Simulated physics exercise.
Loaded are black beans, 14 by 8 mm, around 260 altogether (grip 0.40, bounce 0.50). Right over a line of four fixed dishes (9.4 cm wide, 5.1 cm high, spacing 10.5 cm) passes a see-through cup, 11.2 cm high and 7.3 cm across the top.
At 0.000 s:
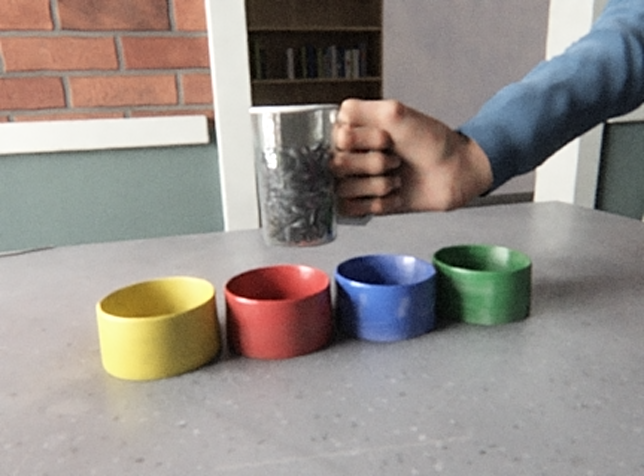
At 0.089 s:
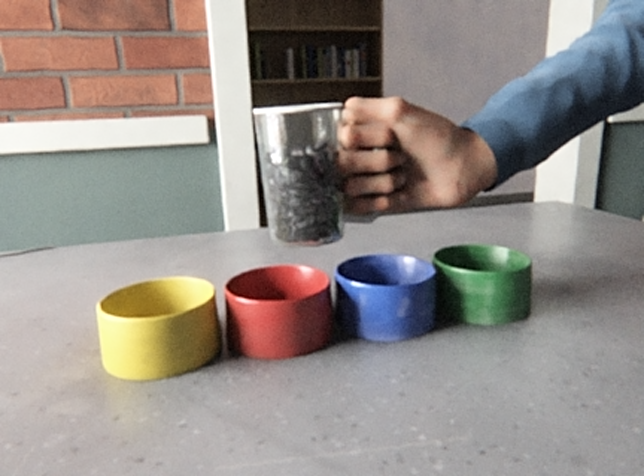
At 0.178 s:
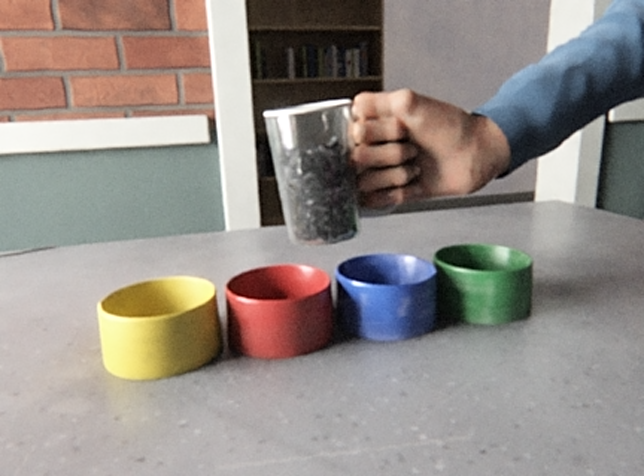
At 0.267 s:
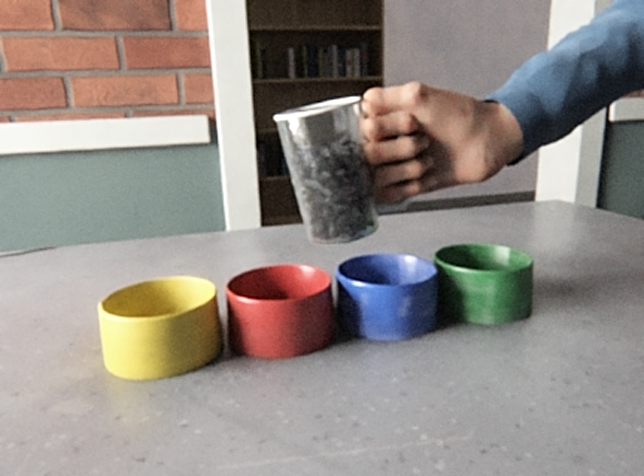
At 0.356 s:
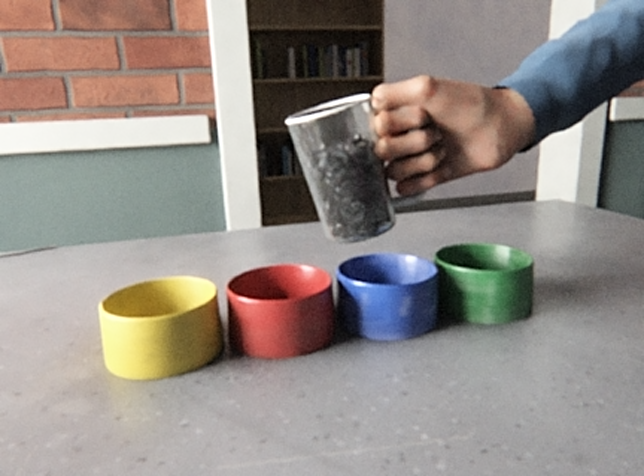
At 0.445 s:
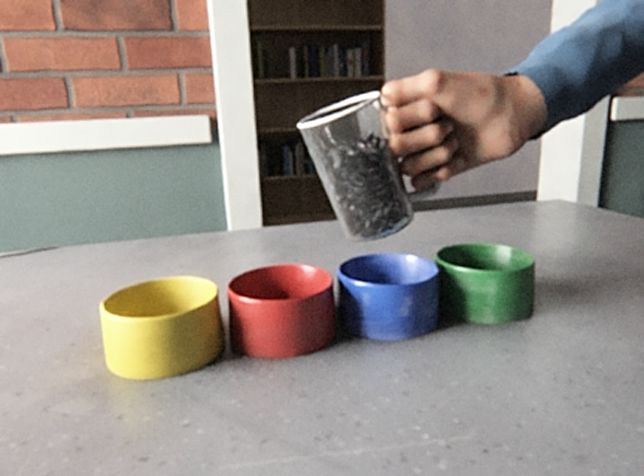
To begin with, a hand holds a clear cup of small dark pieces upright above a row of yellow, red, blue and green dishes on a gray table. The hand then moves the cup a short way to the right while gradually tilting its rim toward the left, the pieces staying inside.
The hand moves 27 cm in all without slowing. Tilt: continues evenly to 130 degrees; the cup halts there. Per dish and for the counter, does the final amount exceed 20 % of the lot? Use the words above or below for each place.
Red: Below; blue: Below; green: Above; yellow: Below; counter: Below.
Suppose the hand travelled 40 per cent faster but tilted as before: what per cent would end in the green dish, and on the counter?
Shares: Green 100, counter 0.
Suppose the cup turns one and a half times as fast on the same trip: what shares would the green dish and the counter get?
Green 100; counter 0.
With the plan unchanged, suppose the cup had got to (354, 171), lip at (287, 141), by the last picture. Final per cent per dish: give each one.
Dish by dish: Red 0 per cent, blue 20 per cent, green 60 per cent, yellow 0 per cent.
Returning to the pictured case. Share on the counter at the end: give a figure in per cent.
0 %.
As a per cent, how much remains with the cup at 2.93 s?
Roughly 0 in a hundred.
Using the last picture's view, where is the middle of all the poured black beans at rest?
Near (487, 277).
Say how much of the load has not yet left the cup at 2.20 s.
Roughly 95 %.
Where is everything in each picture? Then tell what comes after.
Cup at (298, 175), tilt 0 degrees, lip at (252, 111), moved 0.0 cm; middle of the pieces at (301, 197); yellow dish at (158, 297); red dish at (277, 283); blue dish at (384, 270); green dish at (481, 258), in the first picture.
Cup at (303, 175), tilt 2 degrees, lip at (256, 112), moved 0.5 cm; middle of the pieces at (307, 196), in the second picture.
Cup at (317, 173), tilt 6 degrees, lip at (267, 114), moved 1.7 cm; middle of the pieces at (322, 194), in the third picture.
Cup at (332, 172), tilt 10 degrees, lip at (278, 118), moved 3.0 cm; middle of the pieces at (338, 193), in the fourth picture.
Cup at (346, 171), tilt 14 degrees, lip at (289, 122), moved 4.3 cm; middle of the pieces at (353, 191), in the fifth picture.
Cup at (360, 170), tilt 19 degrees, lip at (301, 126), moved 5.5 cm; middle of the pieces at (369, 189); yellow dish at (161, 297); red dish at (280, 282); blue dish at (387, 269); green dish at (484, 257). The cup turns about 50 degrees a second and travels 14 cm a second, in the sixth picture.
Then, at 1.50 s, tilt 70 degrees; cup holds 100 %.
After 2.20 s, tilt 105 degrees; cup holds 95 %, green 5 %.
After 2.93 s, tilt 130 degrees; cup holds 0 %, green 100 %.
In the end, at 3.2 s, red 0 %, blue 0 %, green 100 %, yellow 0 %, counter 0 %.
